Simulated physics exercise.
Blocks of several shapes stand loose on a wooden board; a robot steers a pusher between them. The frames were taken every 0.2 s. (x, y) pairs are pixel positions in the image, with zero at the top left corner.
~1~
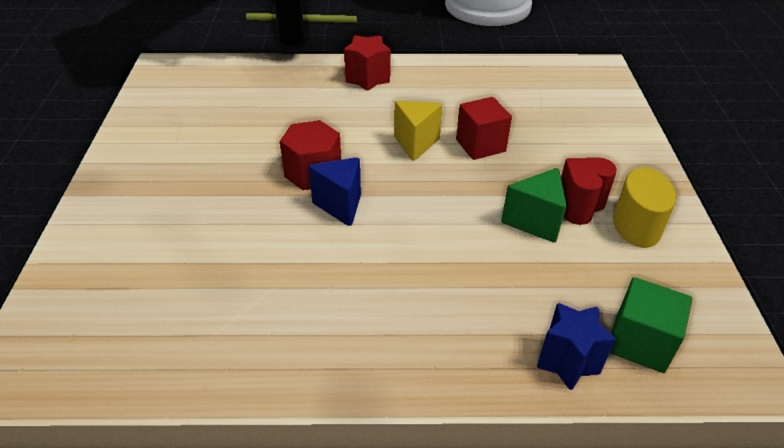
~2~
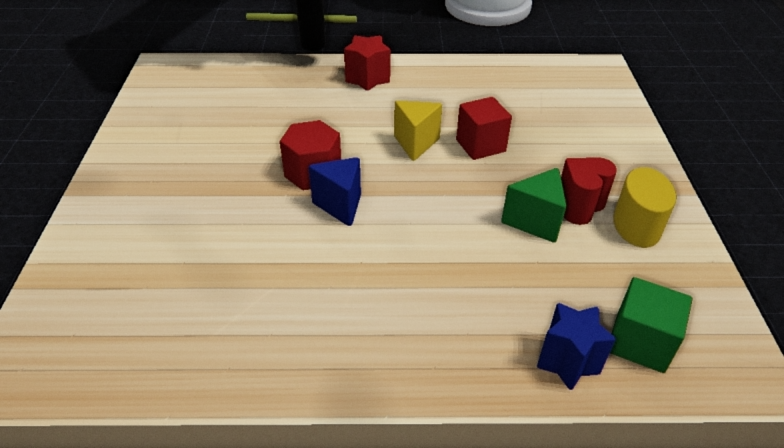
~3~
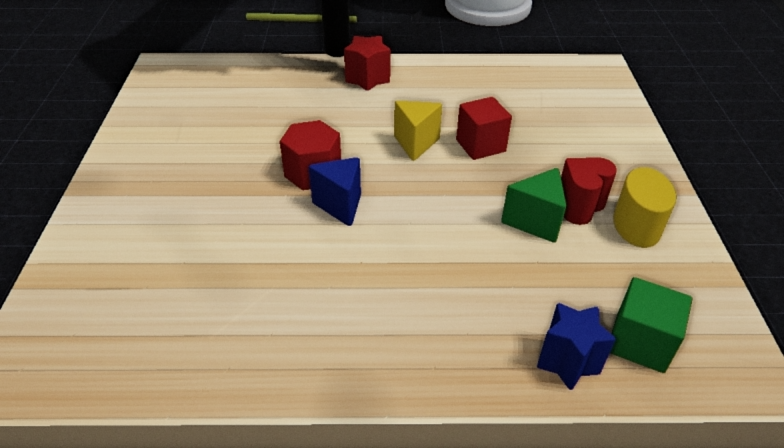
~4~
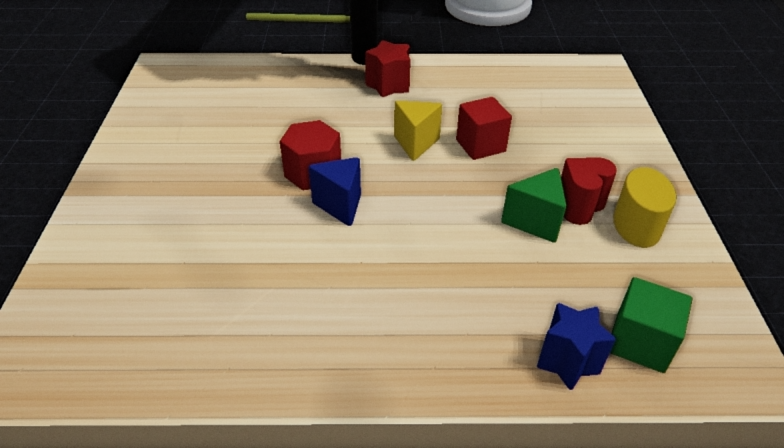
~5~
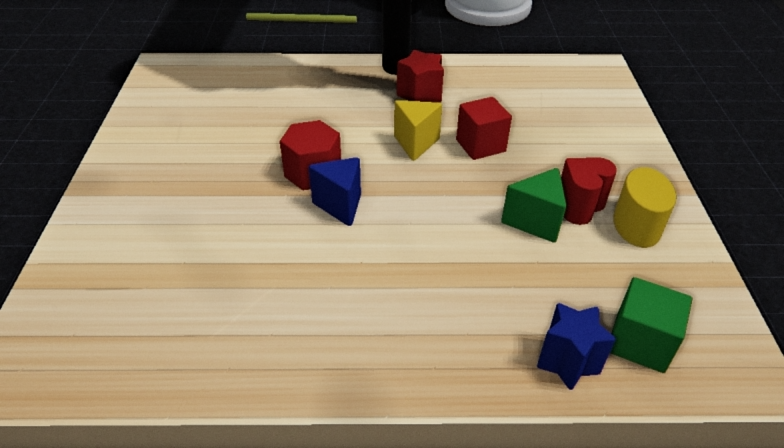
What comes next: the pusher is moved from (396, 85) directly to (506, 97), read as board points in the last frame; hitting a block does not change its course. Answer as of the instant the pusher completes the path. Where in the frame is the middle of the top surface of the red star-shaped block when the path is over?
My estimate: (483, 77).
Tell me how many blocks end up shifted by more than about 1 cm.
It should be one.
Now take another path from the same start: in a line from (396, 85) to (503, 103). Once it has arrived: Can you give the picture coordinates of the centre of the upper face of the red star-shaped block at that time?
It will end up at (503, 85).
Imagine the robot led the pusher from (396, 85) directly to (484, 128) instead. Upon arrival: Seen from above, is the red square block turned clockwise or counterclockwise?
Clockwise, looking down.
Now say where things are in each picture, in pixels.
Pusher tip (292, 42); block tops, red star-shaped block (367, 44); red square block (486, 109), in the first picture.
Pusher (313, 46); blocks unchanged, in the second picture.
Pusher (338, 52); blocks unchanged, in the third picture.
Pusher (365, 60); red star-shaped block (390, 51), in the fourth picture.
Pusher (396, 69); red star-shaped block (422, 61); red square block (486, 109), in the fifth picture.
The first path, step by step. One third of the way, pusher (433, 73); red star-shaped block (455, 68), turned 20° clockwise.
Two thirds of the way, pusher (471, 77); red star-shaped block (478, 76), turned 55° clockwise.
At the end, pusher (508, 81); red star-shaped block (483, 77), turned 75° clockwise; red square block in place.
